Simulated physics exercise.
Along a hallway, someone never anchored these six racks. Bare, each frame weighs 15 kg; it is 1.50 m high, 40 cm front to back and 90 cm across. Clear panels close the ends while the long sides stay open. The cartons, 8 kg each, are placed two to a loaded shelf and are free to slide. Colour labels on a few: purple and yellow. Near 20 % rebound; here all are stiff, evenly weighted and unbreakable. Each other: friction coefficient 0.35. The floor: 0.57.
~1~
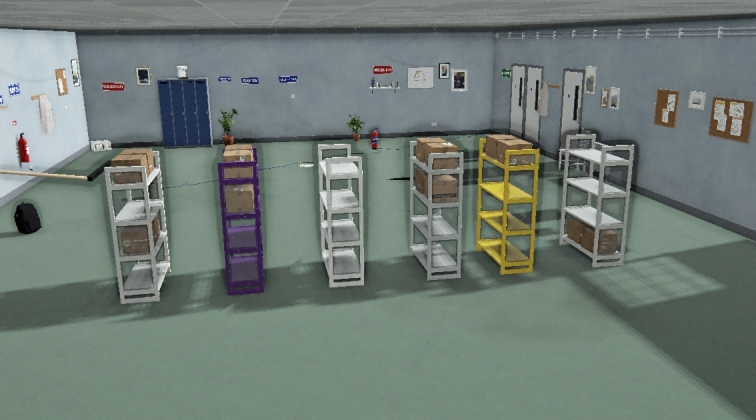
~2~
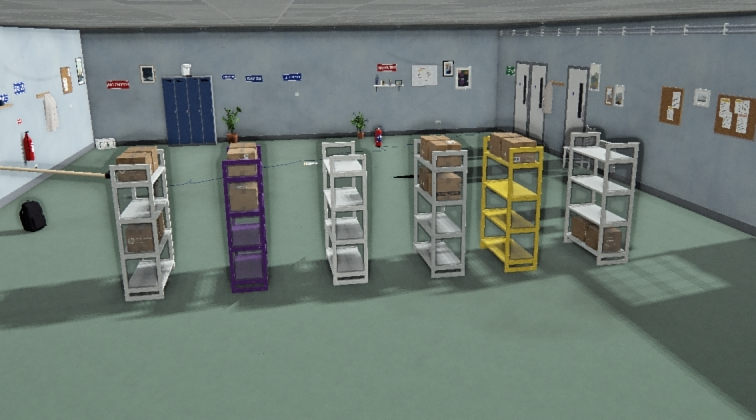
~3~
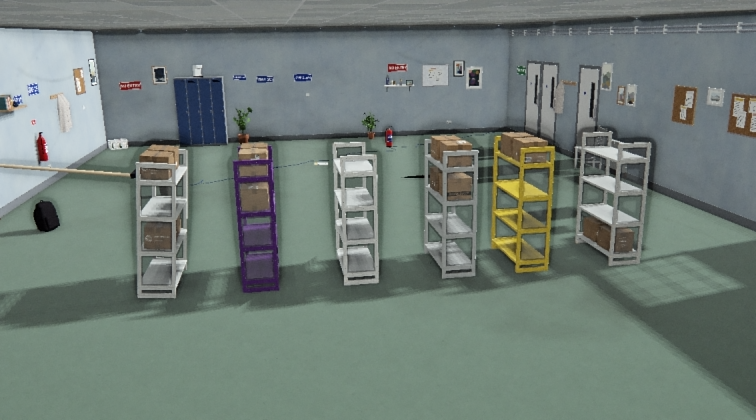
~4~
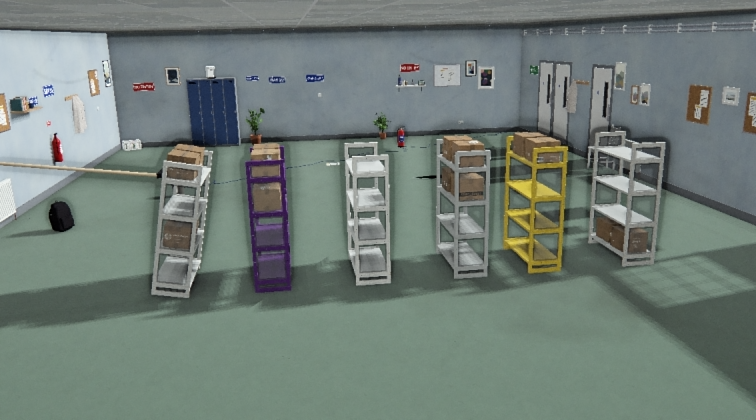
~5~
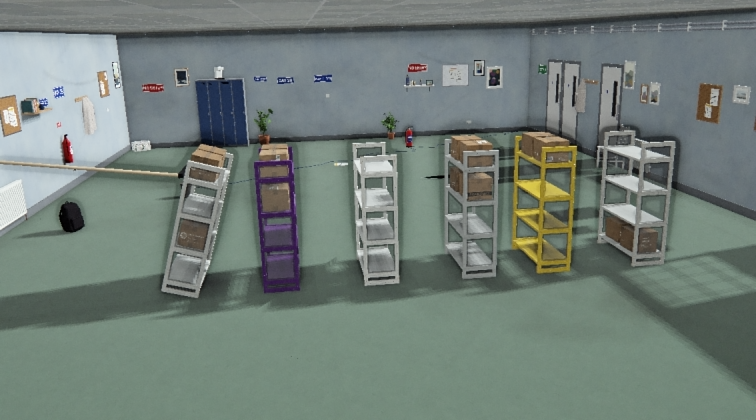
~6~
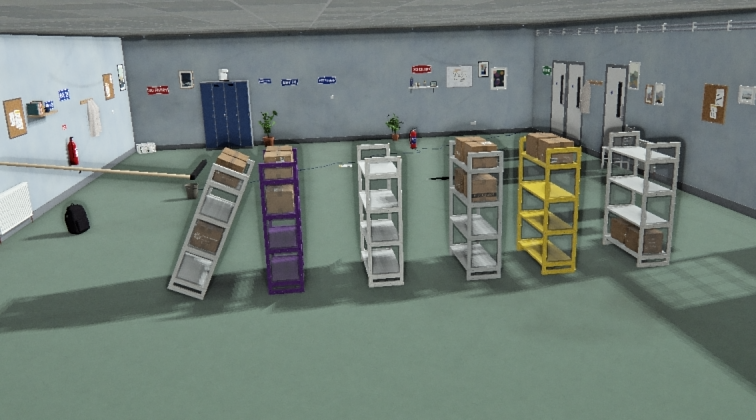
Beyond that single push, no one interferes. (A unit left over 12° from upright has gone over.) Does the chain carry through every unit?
Zero survivors.
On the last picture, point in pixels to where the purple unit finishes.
Around (356, 239).
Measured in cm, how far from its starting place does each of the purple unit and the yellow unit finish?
The purple one ends 90 cm from its start and the yellow one 100 cm.
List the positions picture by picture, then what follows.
In the first frame (pixels give the middle of a visible side; the camera pans a little), pole end (89, 179) 12 cm from the first unit; purple unit (242, 230); yellow unit (520, 213); none of the others has stirred.
Pole end (107, 176) pushing; yellow unit (524, 211), in the second frame.
Pole end (132, 176) pushing; yellow unit (535, 211); none of the others has stirred, in the third frame.
Pole end (158, 176) pushing; yellow unit (548, 212); none of the others has stirred, in the fourth frame.
Pole end (180, 176) pushing; yellow unit (557, 211); none of the others has stirred, in the fifth frame.
Pole end (192, 178) stopped; yellow unit (561, 213); purple unit (282, 230); none of the others has stirred, in the sixth frame.
Then, 1.40 s past the last view, 8 cartons spilt or dropped; 2 of the 5 other units over; purple unit 42° from how it stood.
Then, 2.68 s past the last view, 12 cartons spilt or dropped; 4 of the 5 other units over; purple unit 68° from how it stood; yellow unit 34° from how it stood.
In the end, 14 cartons spilt or dropped; 5 of the 5 other units over; yellow unit 72° from how it stood; purple unit 71° from how it stood. Not one is left standing. From the last view, middles, yellow unit near (621, 224), purple unit near (356, 239).
